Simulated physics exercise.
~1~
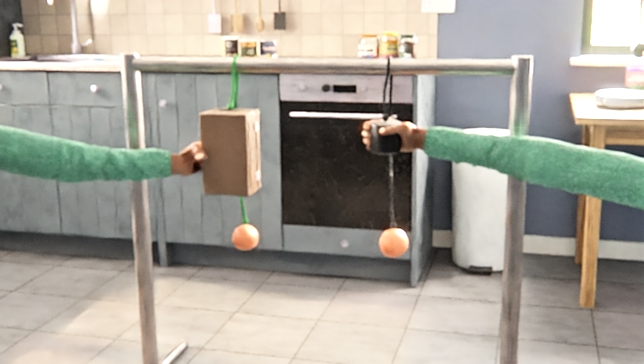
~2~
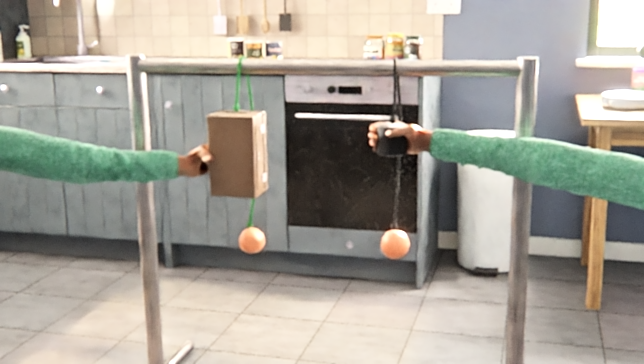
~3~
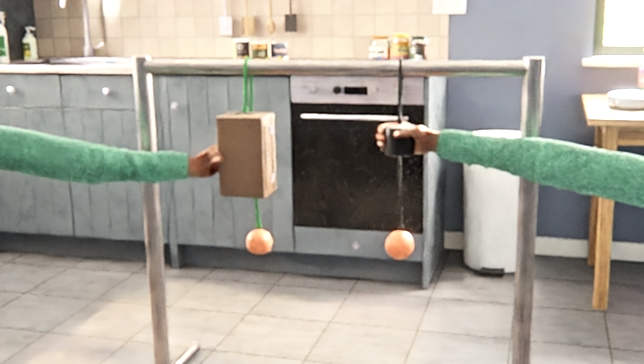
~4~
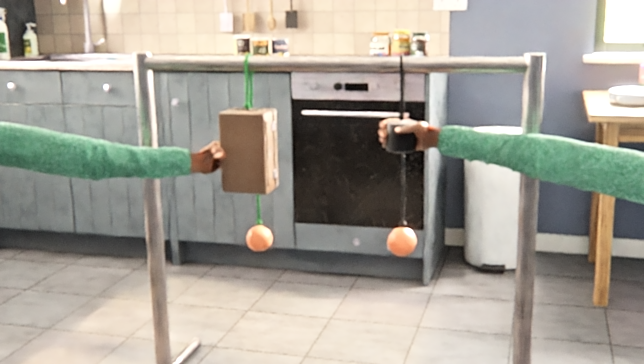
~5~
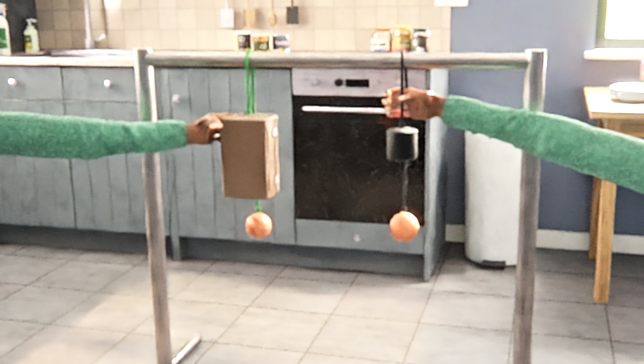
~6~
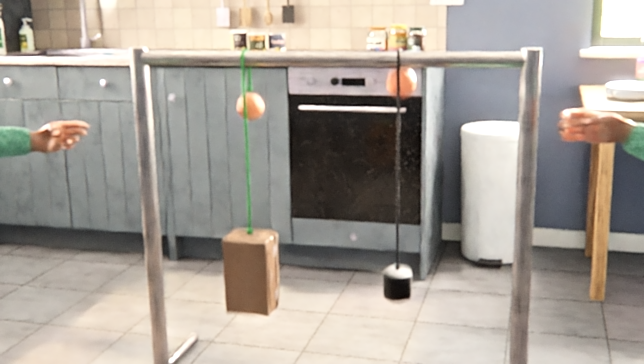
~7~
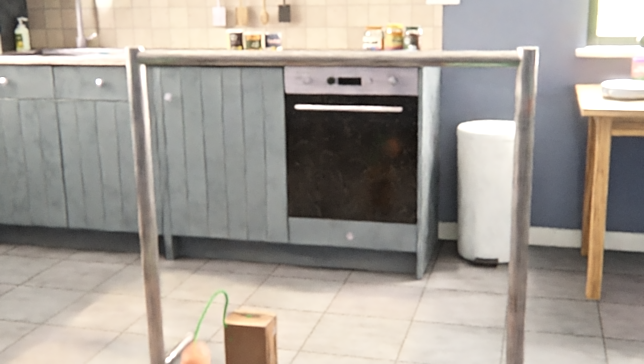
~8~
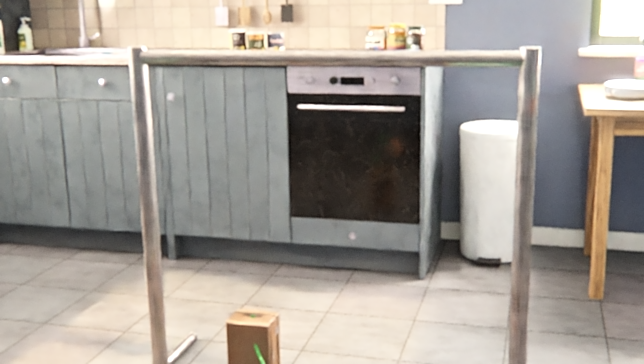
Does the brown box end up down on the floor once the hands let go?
Yes, the brown box drops, pulling its green cord through over the rail, and it ends up standing on the floor.
